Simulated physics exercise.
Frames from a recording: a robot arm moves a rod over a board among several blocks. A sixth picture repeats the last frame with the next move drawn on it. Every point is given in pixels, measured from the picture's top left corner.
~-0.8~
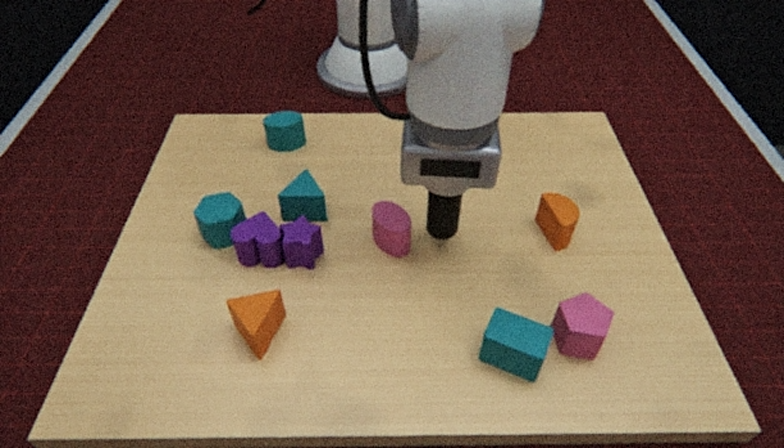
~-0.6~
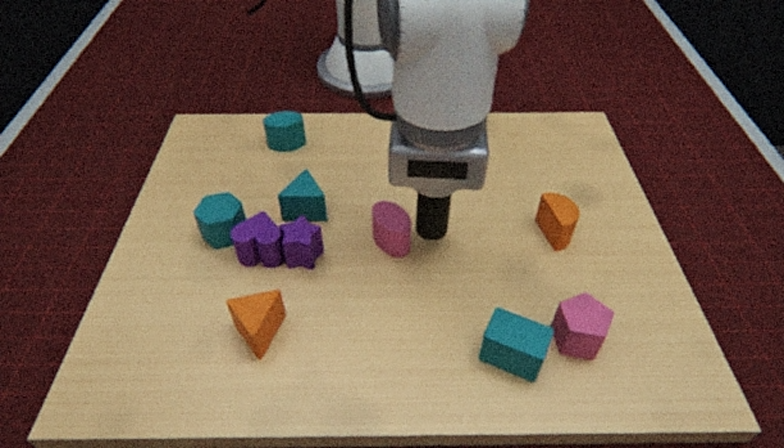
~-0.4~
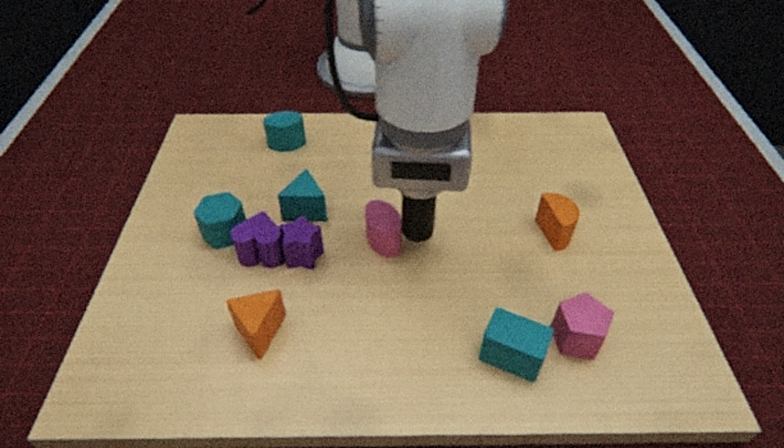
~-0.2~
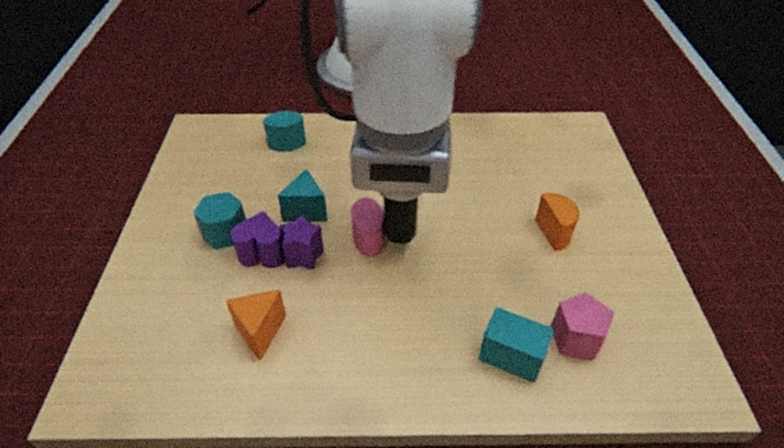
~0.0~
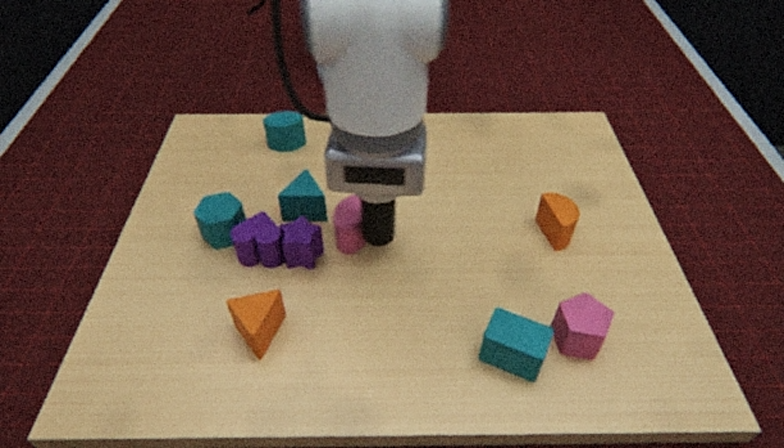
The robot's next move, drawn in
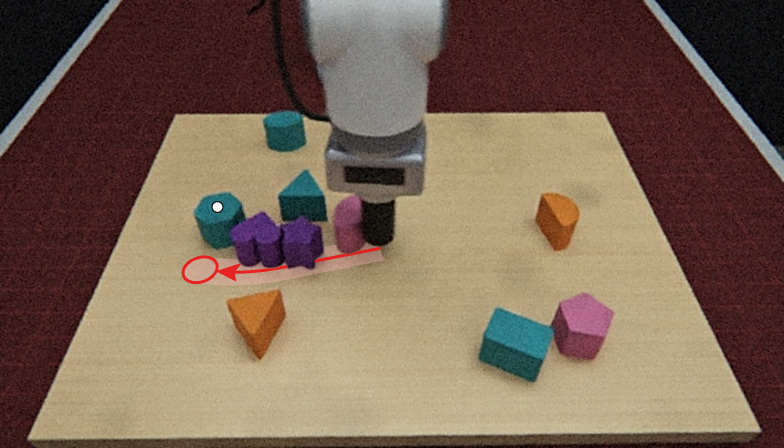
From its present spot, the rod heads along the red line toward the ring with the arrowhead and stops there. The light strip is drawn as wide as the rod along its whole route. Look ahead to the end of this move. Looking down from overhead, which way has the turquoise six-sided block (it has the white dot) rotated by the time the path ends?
Clockwise rotation.
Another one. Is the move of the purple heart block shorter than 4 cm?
My answer is no.
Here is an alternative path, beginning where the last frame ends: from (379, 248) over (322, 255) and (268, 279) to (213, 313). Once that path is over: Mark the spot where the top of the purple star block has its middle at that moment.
Close to (183, 268).
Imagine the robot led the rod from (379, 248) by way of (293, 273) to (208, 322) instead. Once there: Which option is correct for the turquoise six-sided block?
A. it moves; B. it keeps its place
A: It moves.
The drawn path runs from (379, 248) over (321, 260) and (261, 271) to (200, 270); the dot is on the turquoise six-sided block.
The first path, step by step. One third of the way, rod at (318, 246); purple heart block at (249, 230); purple star block at (287, 227); pink oval at (326, 209), turned 70° clockwise.
Two thirds of the way, rod at (255, 257); turquoise six-sided block at (199, 204), turned 55° clockwise; purple heart block at (188, 235), turned 20° clockwise; purple star block at (225, 235); pink oval at (326, 209), turned 70° clockwise.
At the end, rod at (195, 256); turquoise six-sided block at (194, 201), turned 80° clockwise; purple heart block at (131, 230), turned 35° clockwise; purple star block at (168, 231), turned 10° clockwise; turquoise triangle not moved; pink oval at (326, 209), turned 70° clockwise.
